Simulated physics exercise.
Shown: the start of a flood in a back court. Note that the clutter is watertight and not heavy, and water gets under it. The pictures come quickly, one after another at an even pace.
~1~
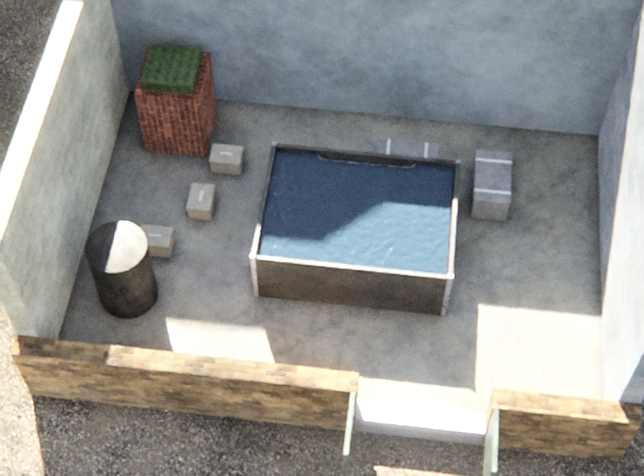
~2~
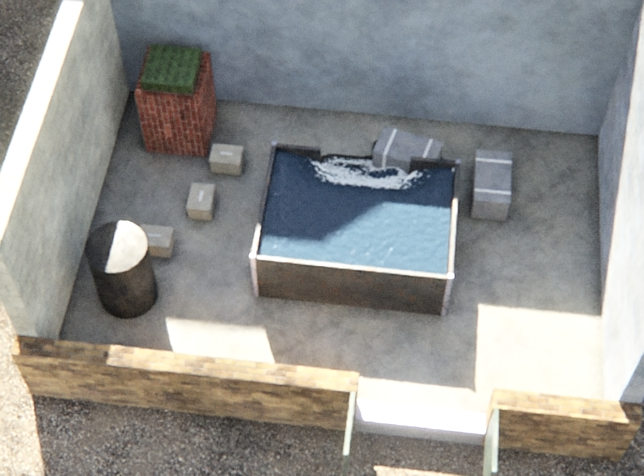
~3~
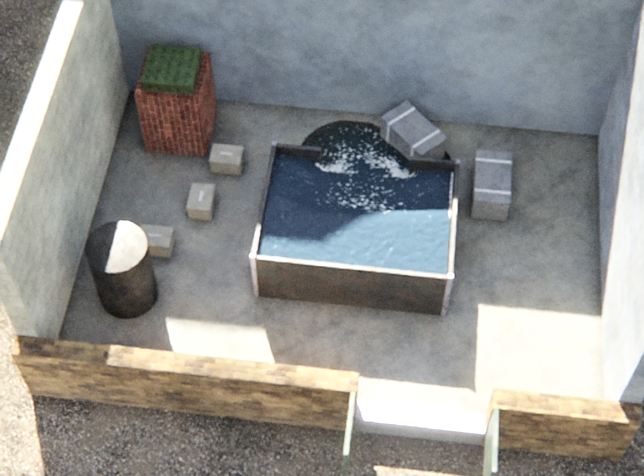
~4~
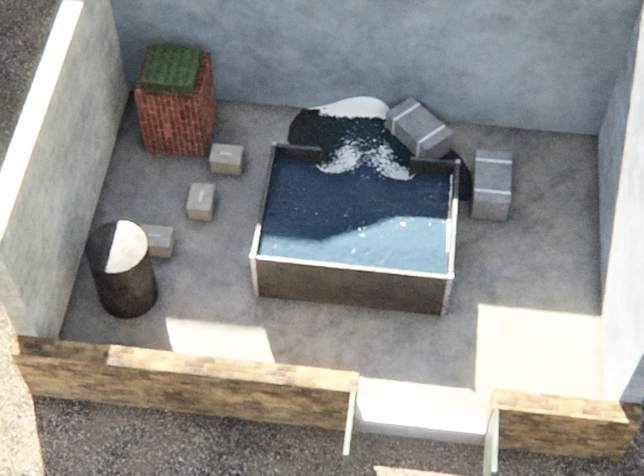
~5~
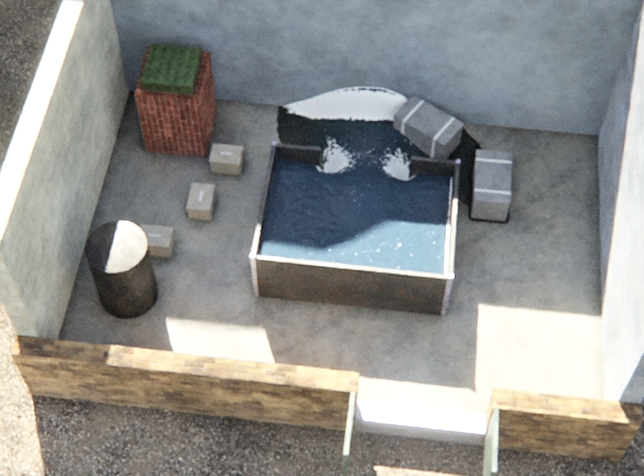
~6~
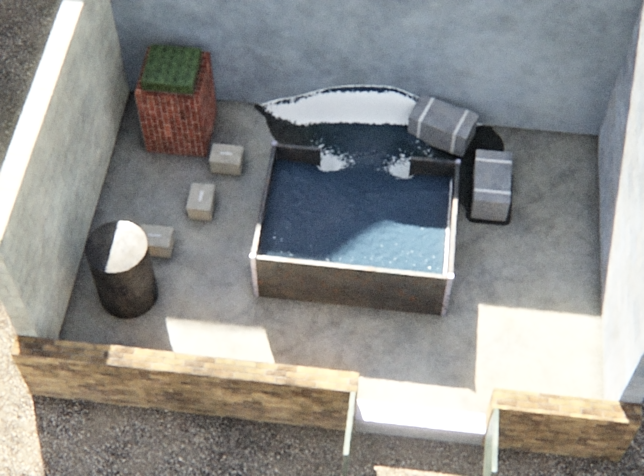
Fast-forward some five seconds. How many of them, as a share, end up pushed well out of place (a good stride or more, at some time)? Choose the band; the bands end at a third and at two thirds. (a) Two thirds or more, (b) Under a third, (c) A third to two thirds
a.
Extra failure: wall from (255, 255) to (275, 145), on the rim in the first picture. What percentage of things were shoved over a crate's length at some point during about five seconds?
100 percent, give or take.
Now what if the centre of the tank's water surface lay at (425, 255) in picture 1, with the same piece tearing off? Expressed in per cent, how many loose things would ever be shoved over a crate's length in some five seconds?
About 80 in a hundred.
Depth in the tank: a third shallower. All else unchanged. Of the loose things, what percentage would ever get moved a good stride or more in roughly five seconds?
Near 80 % of the lot.
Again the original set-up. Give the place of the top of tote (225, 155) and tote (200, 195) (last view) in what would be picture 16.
Roughly (252, 218) and (193, 224).
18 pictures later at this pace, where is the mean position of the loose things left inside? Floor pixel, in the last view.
Mean position: Approx. (304, 328) px.
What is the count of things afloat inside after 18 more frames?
Exactly 0.
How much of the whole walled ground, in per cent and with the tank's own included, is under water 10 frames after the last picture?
About 55 in a hundred.
A moment on, 1 of 5 are well off their spots; 0 afloat.
Next, 3 of 5 are well off their spots; 0 afloat.
Later, 4 of 5 are well off their spots; 0 afloat.
In the end, 5 of 5 are well off their spots, and 5 have been at some point; 3 afloat.
